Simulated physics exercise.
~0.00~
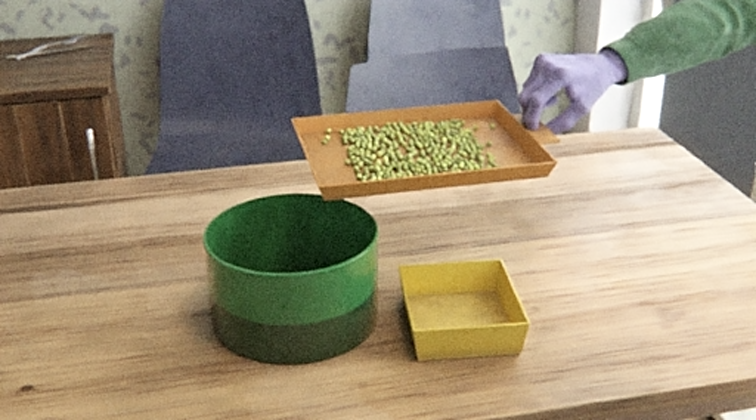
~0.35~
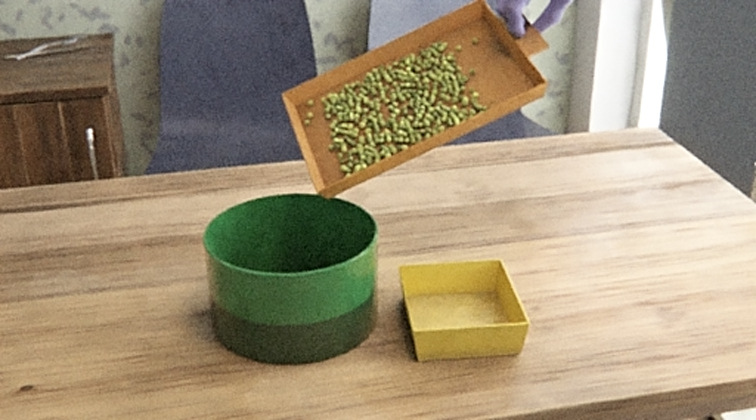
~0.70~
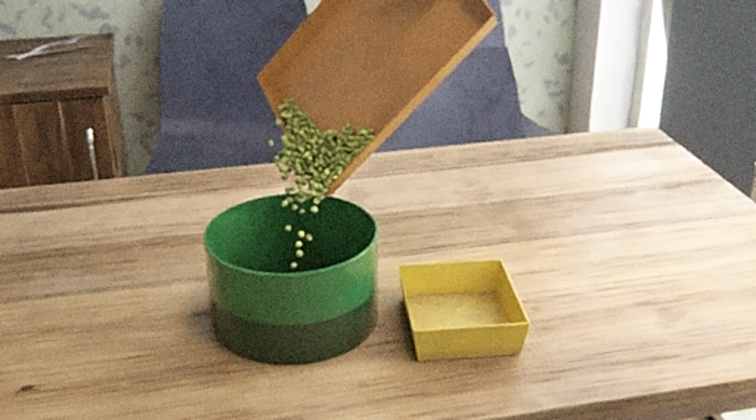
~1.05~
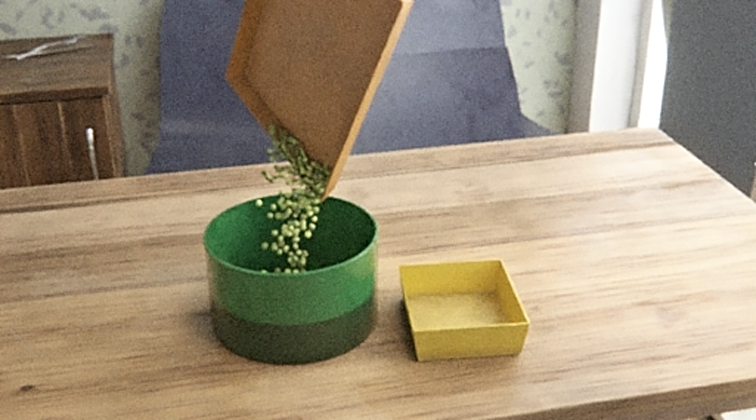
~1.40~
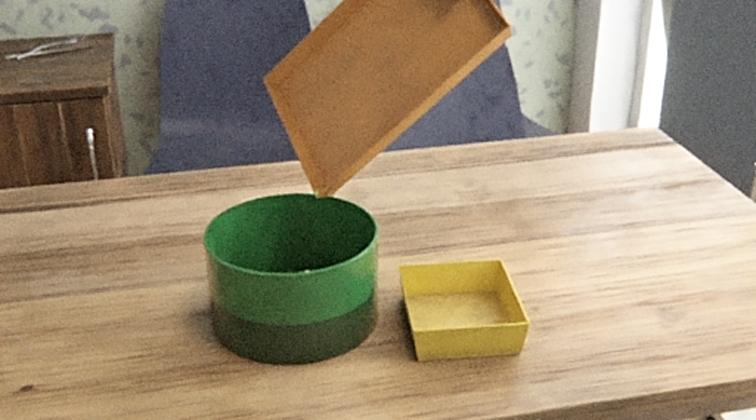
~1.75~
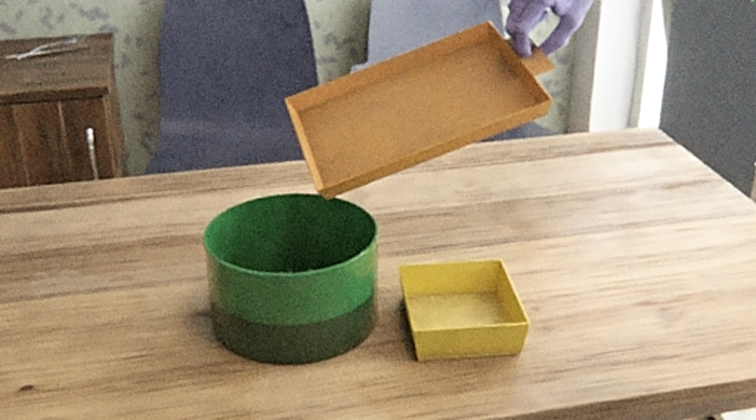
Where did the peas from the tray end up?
They ended up in the green pot, with none left in the tray and none seen in the yellow tin or on the table.
